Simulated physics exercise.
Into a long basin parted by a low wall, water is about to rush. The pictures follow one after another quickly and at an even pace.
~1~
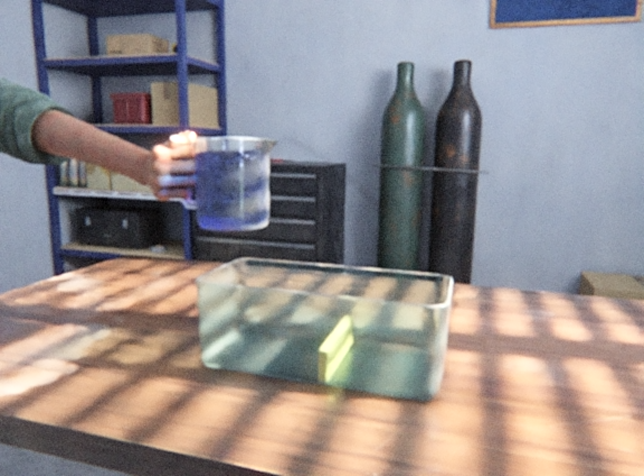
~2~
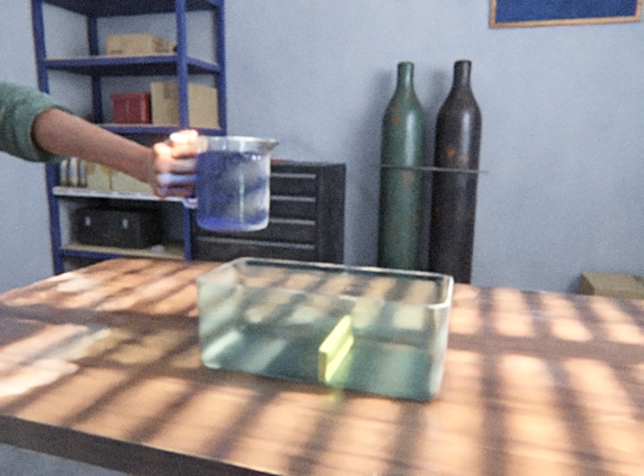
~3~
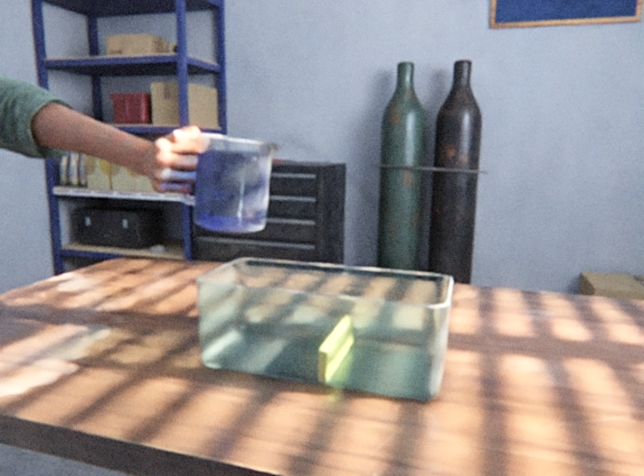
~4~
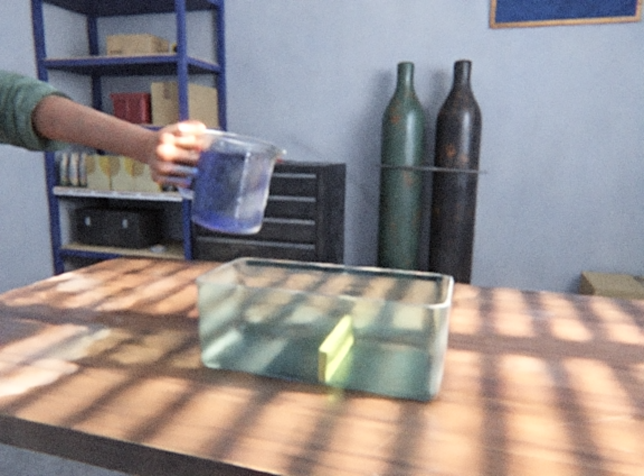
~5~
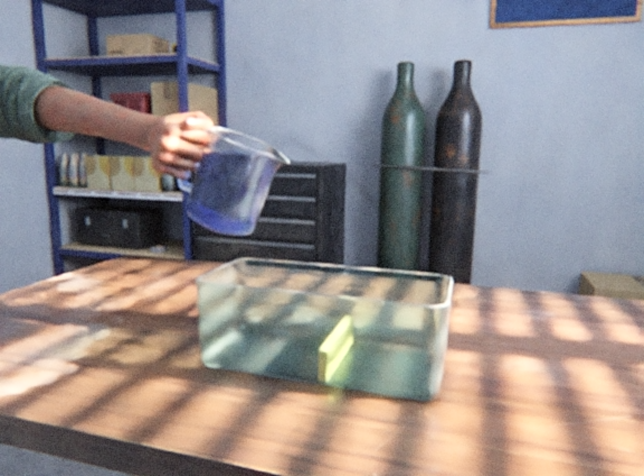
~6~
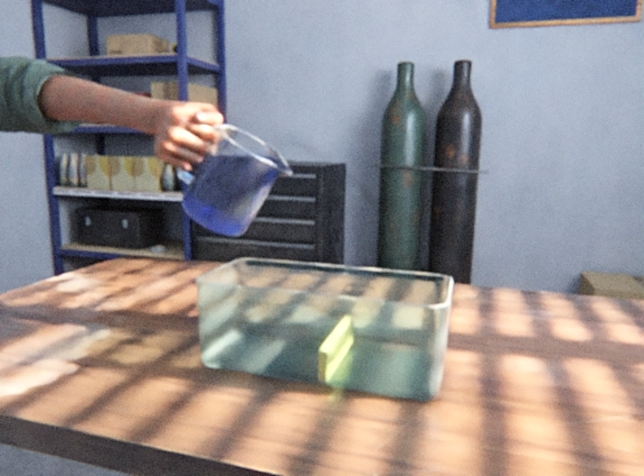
An arm in a green sleeve reaches in from the left, holding a clear glass beaker of blue liquid above a sunlit, shadow-striped wooden table, seen by a still camera from slightly above. On the table sits a long glass basin with a low yellow-green wall inside, before blue shelves, dark drawers and two tall cylinders. The hand holds the beaker upright, then tilts it steadily rightward, the liquid shifting inside.
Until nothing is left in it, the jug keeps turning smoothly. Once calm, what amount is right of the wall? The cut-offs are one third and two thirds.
The share right of the wall is a minor part, beneath one third.
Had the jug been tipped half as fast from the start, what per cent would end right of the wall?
Around 25 in a hundred.
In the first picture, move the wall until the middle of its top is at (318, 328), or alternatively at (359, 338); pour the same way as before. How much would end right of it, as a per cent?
65 %, then 10 %.
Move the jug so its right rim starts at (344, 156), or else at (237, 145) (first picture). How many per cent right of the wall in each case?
In turn 90 % and 5 %.
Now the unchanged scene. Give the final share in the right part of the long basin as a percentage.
That share comes out near 15 percent.
A moment on, the jug is tipped on its side and 63 per cent is still to pour, 11 is left of the wall and 4 right of it.
Next, the jug is tipped right over and 20 per cent is still to pour, 55 is left of the wall and 9 right of it.
Then the jug is tipped right over and 5 per cent is still to pour, 76 is left of the wall and 10 right of it.
Later the jug is tipped right over and 1 per cent is still to pour, 82 is left of the wall and 13 right of it.
In the end 83 per cent lies left of the wall, 13 right of it and 4 outside.
